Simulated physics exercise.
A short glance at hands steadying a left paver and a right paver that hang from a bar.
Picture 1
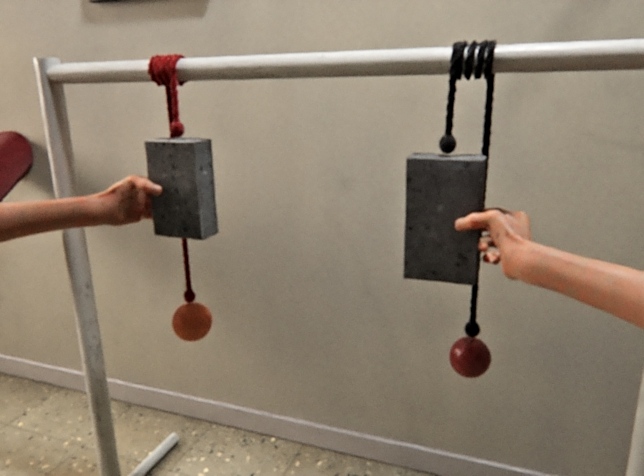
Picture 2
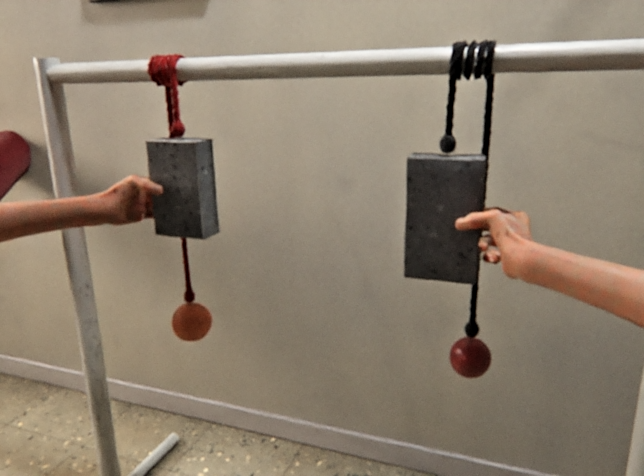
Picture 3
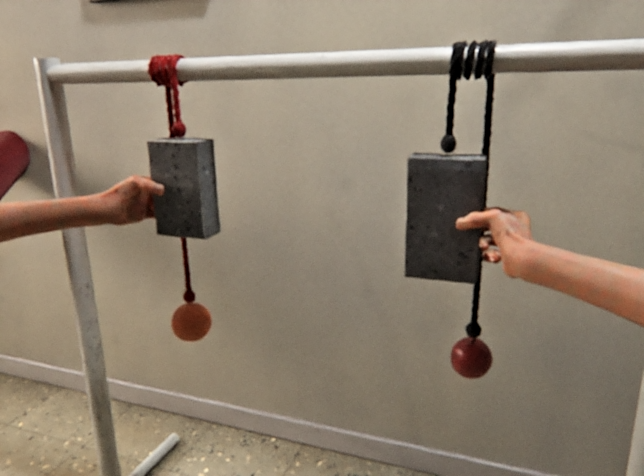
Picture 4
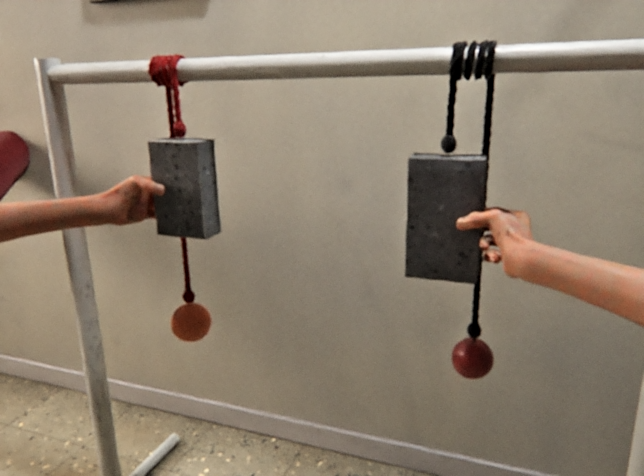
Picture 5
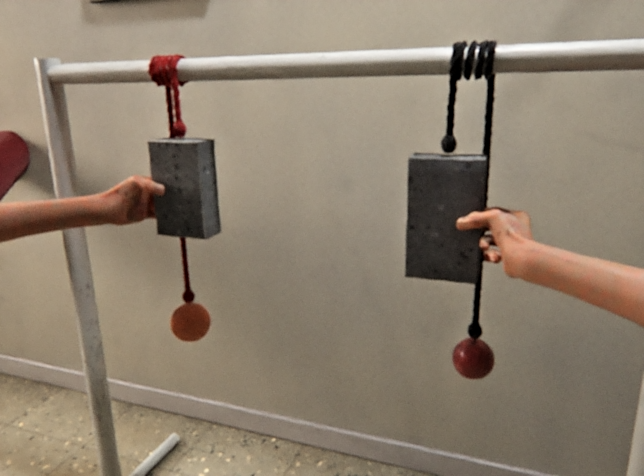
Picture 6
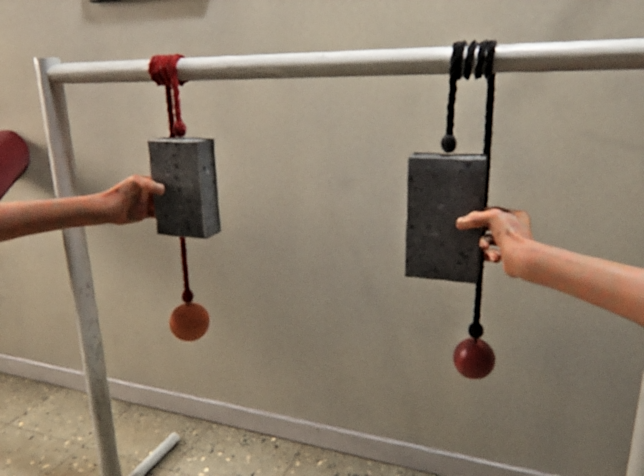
Against a plain wall, two hands steady a left and a right paver beside ropes wound around a metal rail, with an orange ball and a red ball hanging below; the balls shift very slightly while the hands stay nearly still.
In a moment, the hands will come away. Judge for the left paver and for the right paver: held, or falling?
Left paver - held; right paver - held.
Then, 0.22 s past the final frame, left paver still up near (184, 186); right paver still up near (446, 209).
Then, 0.60 s past the final frame, left paver still up near (183, 186); right paver still up near (450, 209).
Then, 1.12 s past the final frame, left paver still up near (183, 186); right paver still up near (448, 207).
When it is over, left paver still up near (182, 186); right paver still up near (450, 206). The left paver is held and the right paver keeps its height.
